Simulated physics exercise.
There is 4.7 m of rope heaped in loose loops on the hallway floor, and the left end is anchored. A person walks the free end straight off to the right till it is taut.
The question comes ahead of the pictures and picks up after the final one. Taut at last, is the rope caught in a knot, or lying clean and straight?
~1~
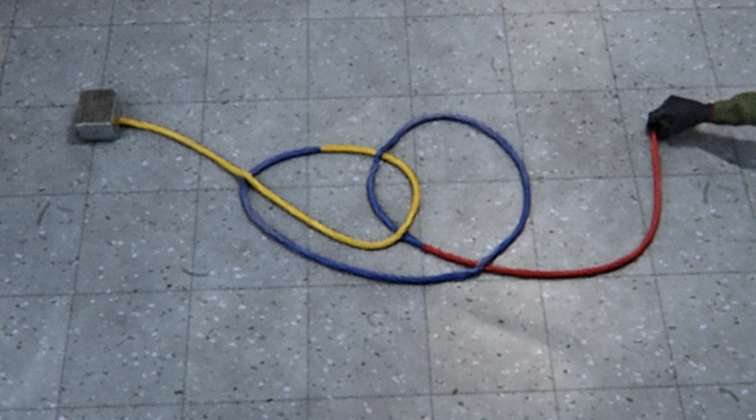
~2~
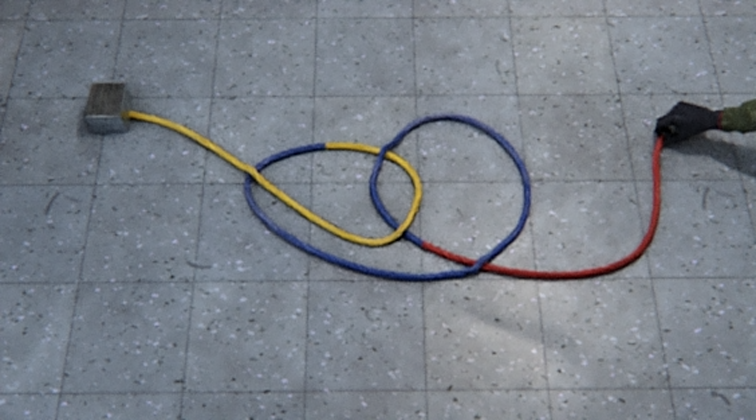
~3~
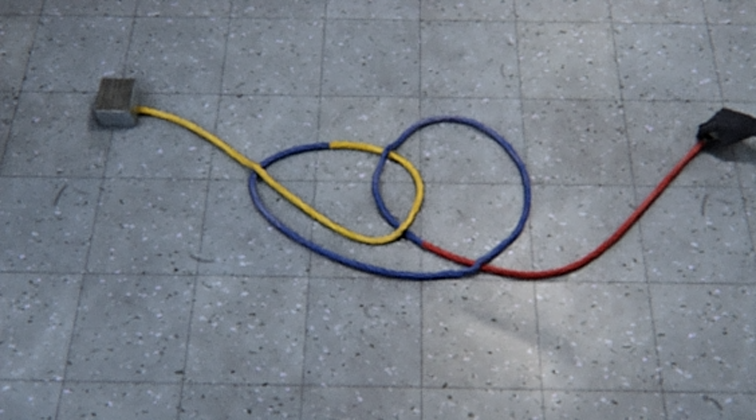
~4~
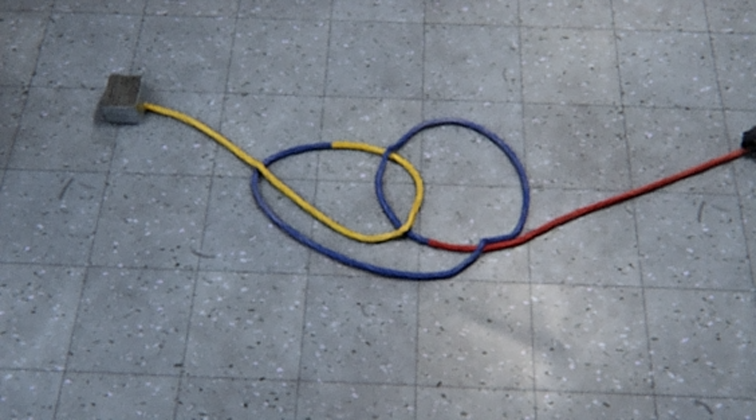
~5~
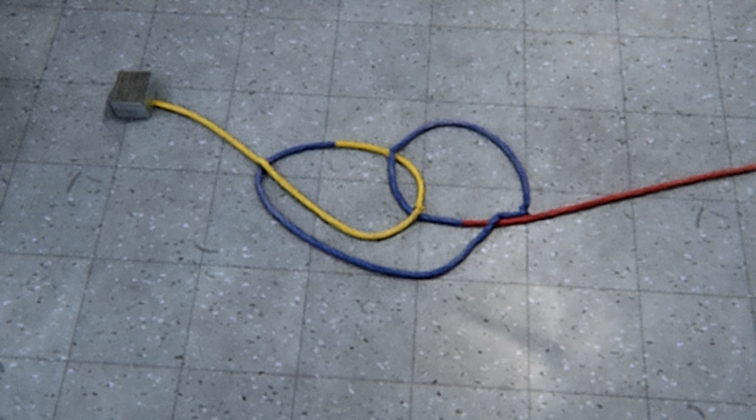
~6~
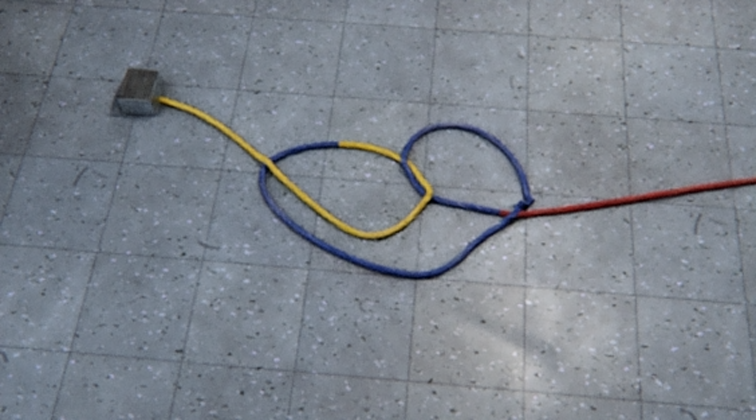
It is going to snarl.
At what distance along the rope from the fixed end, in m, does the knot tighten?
About 1.0 m along.
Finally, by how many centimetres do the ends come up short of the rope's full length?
20 cm.
Next, the ends are 2.8 m apart, loops still 51 cm across.
Then, the ends are 3.5 m apart, loops still 20 cm across.
After that, the ends are 4.3 m apart, loops still 20 cm across.
Later, the ends are 4.5 m apart, loops still 8 cm across.
At the end, the ends are 4.5 m apart, loops still 8 cm across.
